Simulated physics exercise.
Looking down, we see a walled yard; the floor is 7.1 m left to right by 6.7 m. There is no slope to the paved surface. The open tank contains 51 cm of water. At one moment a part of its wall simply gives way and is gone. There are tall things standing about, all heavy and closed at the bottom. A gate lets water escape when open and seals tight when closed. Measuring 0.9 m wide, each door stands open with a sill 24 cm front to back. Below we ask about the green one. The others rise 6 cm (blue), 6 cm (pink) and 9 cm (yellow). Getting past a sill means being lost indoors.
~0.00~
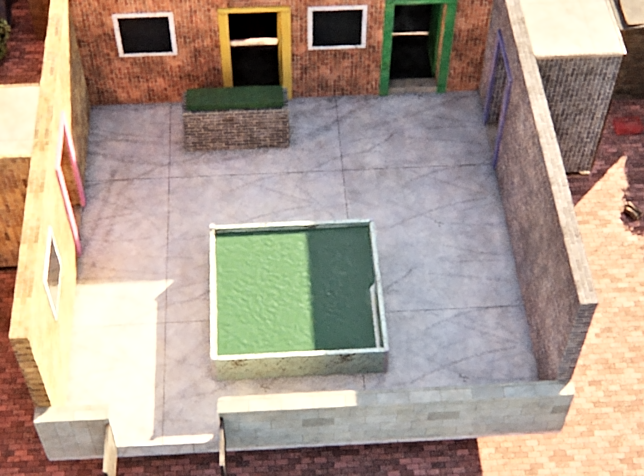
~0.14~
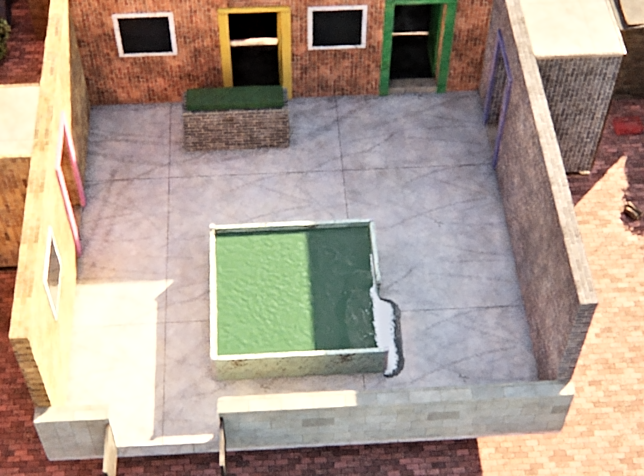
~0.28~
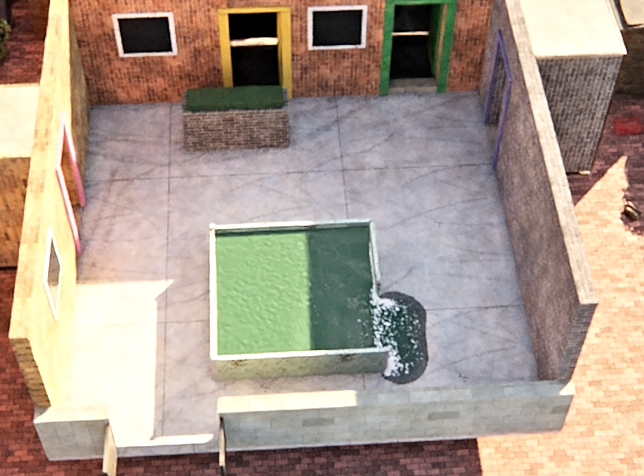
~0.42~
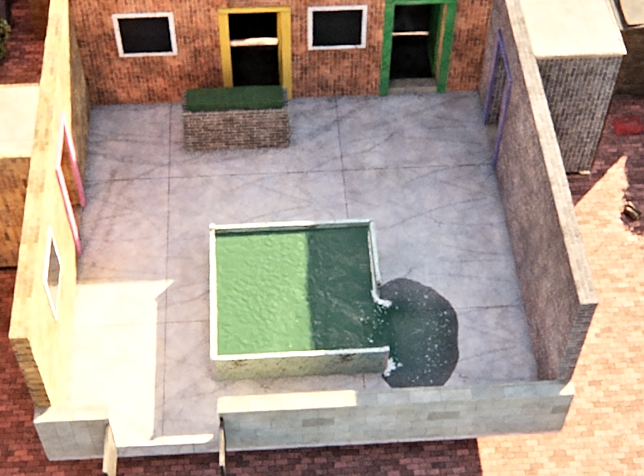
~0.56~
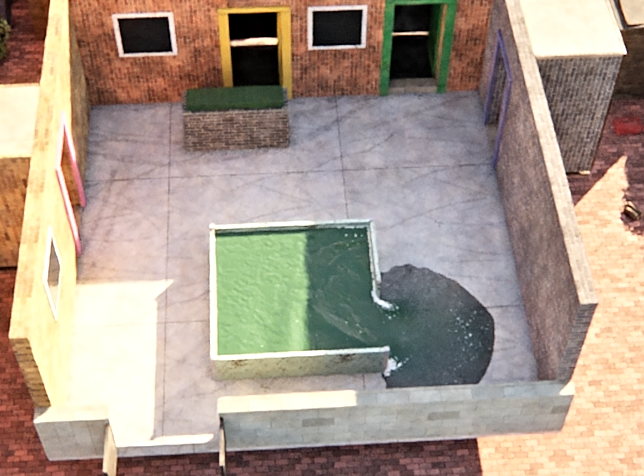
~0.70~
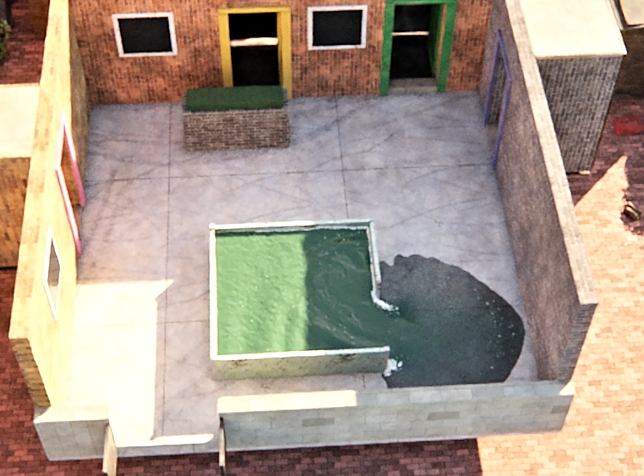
Green water sits still in a square open tank in a walled yard, until part of the tank's right wall gives way. It pours through the gap in white froth, and a dark, rounded pool spreads steadily rightward across the pale paving, while the yellow and green doors behind stay dry.
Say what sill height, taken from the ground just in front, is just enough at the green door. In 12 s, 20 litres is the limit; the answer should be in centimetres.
I would put it at 12.5 cm.
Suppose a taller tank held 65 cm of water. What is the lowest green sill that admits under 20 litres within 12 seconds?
The step needs to be some 17 cm.
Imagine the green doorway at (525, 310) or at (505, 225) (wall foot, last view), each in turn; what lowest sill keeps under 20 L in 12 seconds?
Minimums: Roughly 25 cm and 7.5 cm.
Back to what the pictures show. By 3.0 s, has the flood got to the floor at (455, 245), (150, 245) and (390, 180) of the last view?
In the order asked: Soaked, untouched, untouched.
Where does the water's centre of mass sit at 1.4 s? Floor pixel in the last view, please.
The centre of all the water is around (329, 316).
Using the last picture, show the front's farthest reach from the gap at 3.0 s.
The farthest wet point sits near (482, 120) in the last view.
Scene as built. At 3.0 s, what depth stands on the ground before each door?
Lab note, cm: Blue 3; pink 0; green 0; yellow 0.
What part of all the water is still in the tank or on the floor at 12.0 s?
Water still present: Approx. 96 %.
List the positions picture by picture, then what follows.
Still water, 51 cm deep, in the open tank at (296, 289); the green door at (416, 52) is dry, in the first frame.
Water pours out at (379, 330) and has run 0.3 m, to (396, 315); about 6 cm deep outside, 51 cm at the back, in the second frame.
The front is at (421, 327), 0.7 m from the gap at (379, 331); 0.8 m2 of floor is wet, 51 cm left at the back, in the third frame.
The gap is at (379, 331), the front 1.1 m out at (453, 335); the back of the open tank holds 51 cm, in the fourth frame.
The gap is at (379, 331), the front 1.7 m out at (488, 340); the back of the open tank holds 51 cm, in the fifth frame.
The gap is at (379, 331), the front 2.2 m out at (518, 335); the back of the open tank holds 51 cm; the green door at (416, 52), 5.4 m from the gap, is still 4.0 m from the nearest water, in the sixth frame.
After 1.4 s water covers 15 % of the floor, deepest (35 cm) near (541, 409); it has not reached the green door.
After 3.0 s water covers 25 % of the floor, deepest (31 cm) near (472, 360); it has not reached the green door.
After 12.0 s water covers 95 % of the floor, deepest (12 cm) near (92, 107); 10 cm at the green door, 8 litres in over its 14 cm sill.
At the green door as built, the water arrived by 3.8 s and peaked near 17 cm at 4.6 s.
With a sill of 10.5 cm, 46 litres would have come in within the 12 s; with 14 cm, 7 litres. So under 20 litres takes about 12.5 cm.
